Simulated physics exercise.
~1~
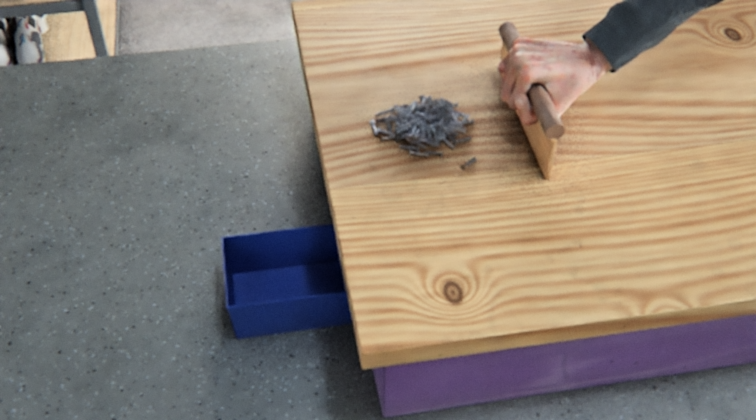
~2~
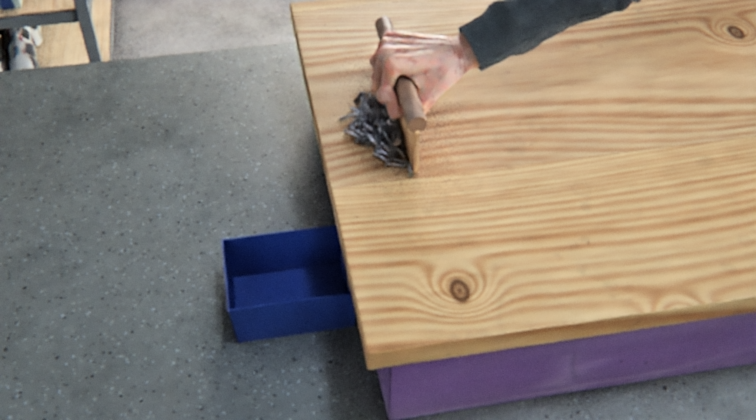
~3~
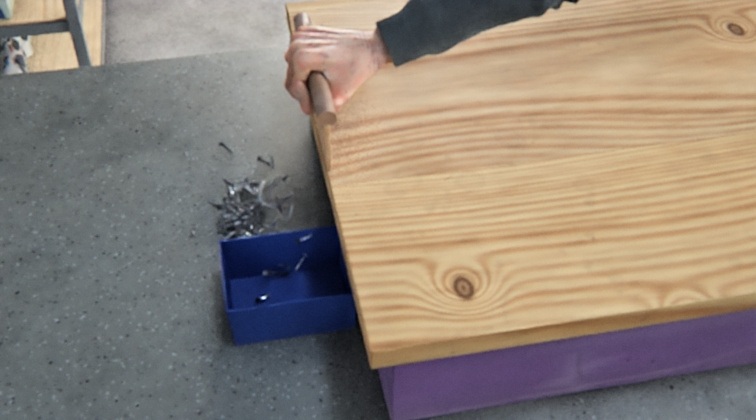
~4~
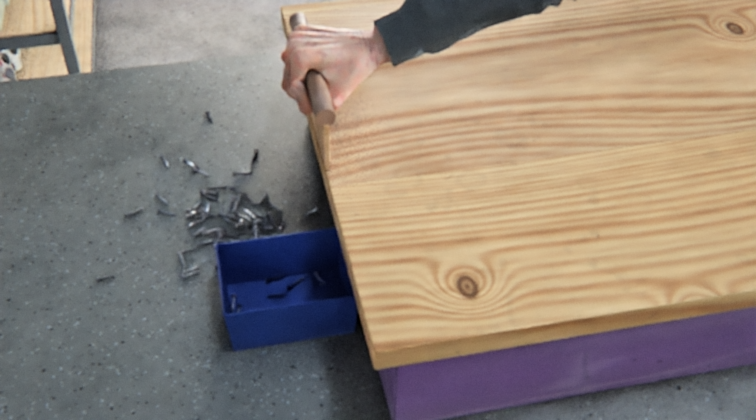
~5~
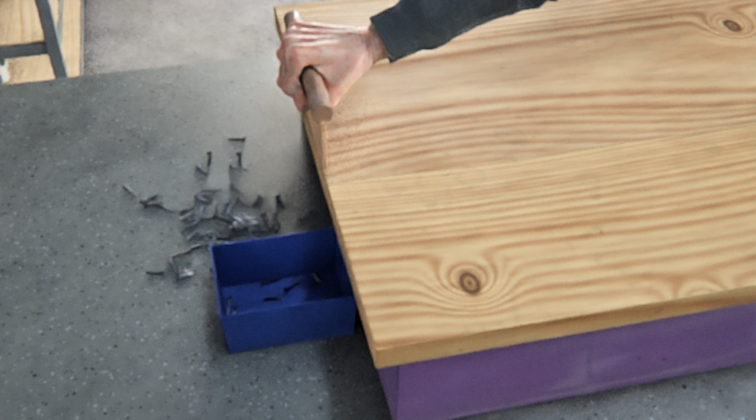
A heap of small steel screws was shoved left across a wooden tabletop by a hand holding a scraper, then spilled over the edge, where a few dropped into the blue tin but most missed and ended up scattered on the grey floor.
